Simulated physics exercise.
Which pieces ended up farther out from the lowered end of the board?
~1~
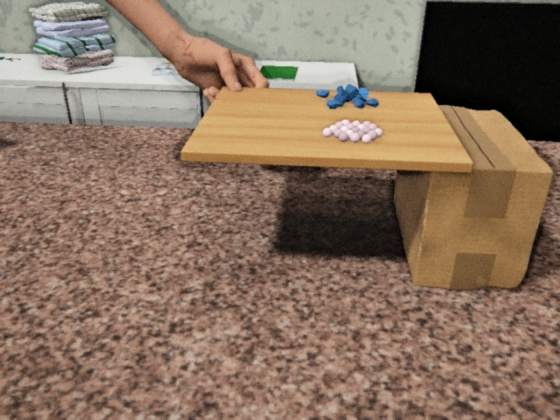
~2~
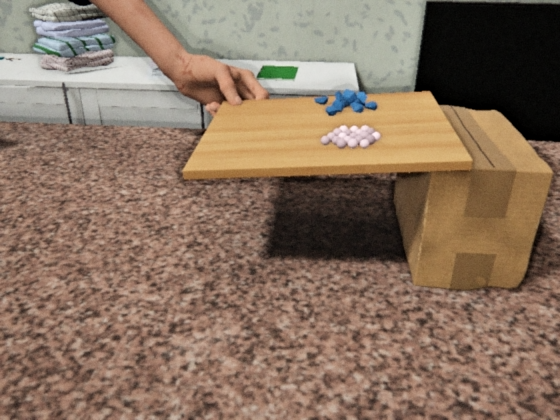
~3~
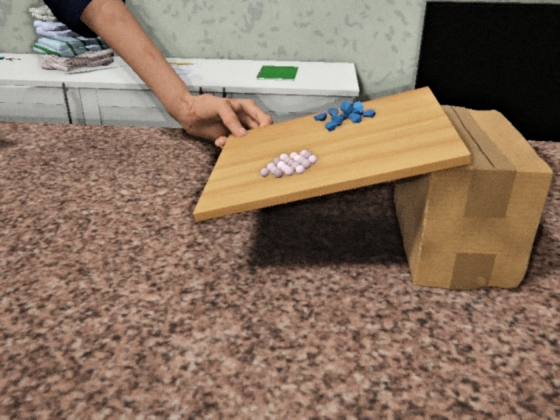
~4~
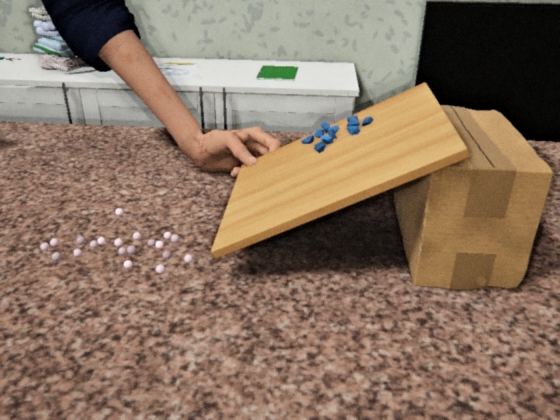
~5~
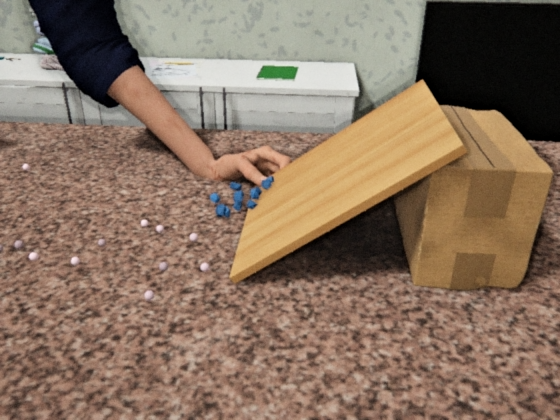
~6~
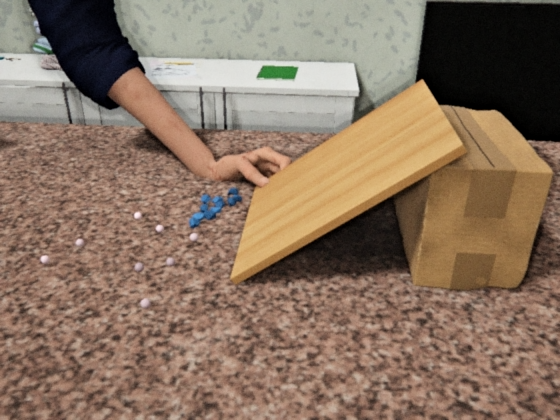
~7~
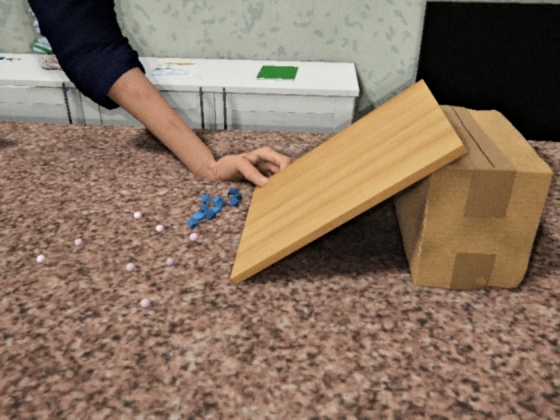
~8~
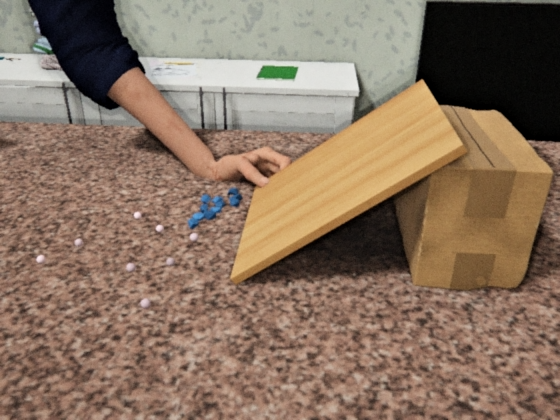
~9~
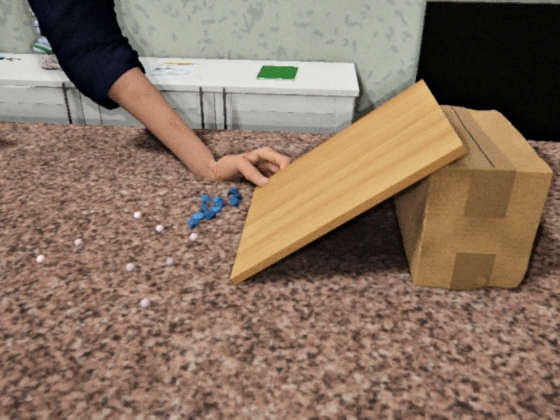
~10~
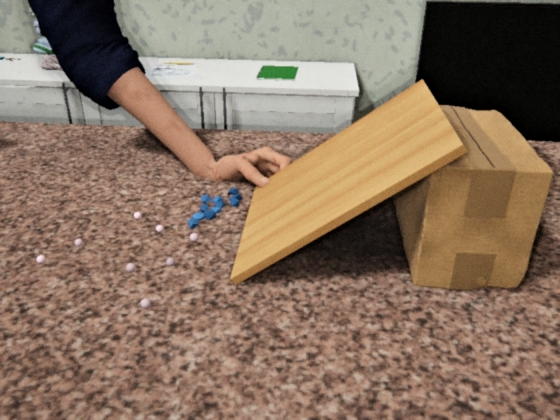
The pale pink balls ended up farther out, scattered across the counter to the left, while the blue pieces stayed bunched near the board's lower end.
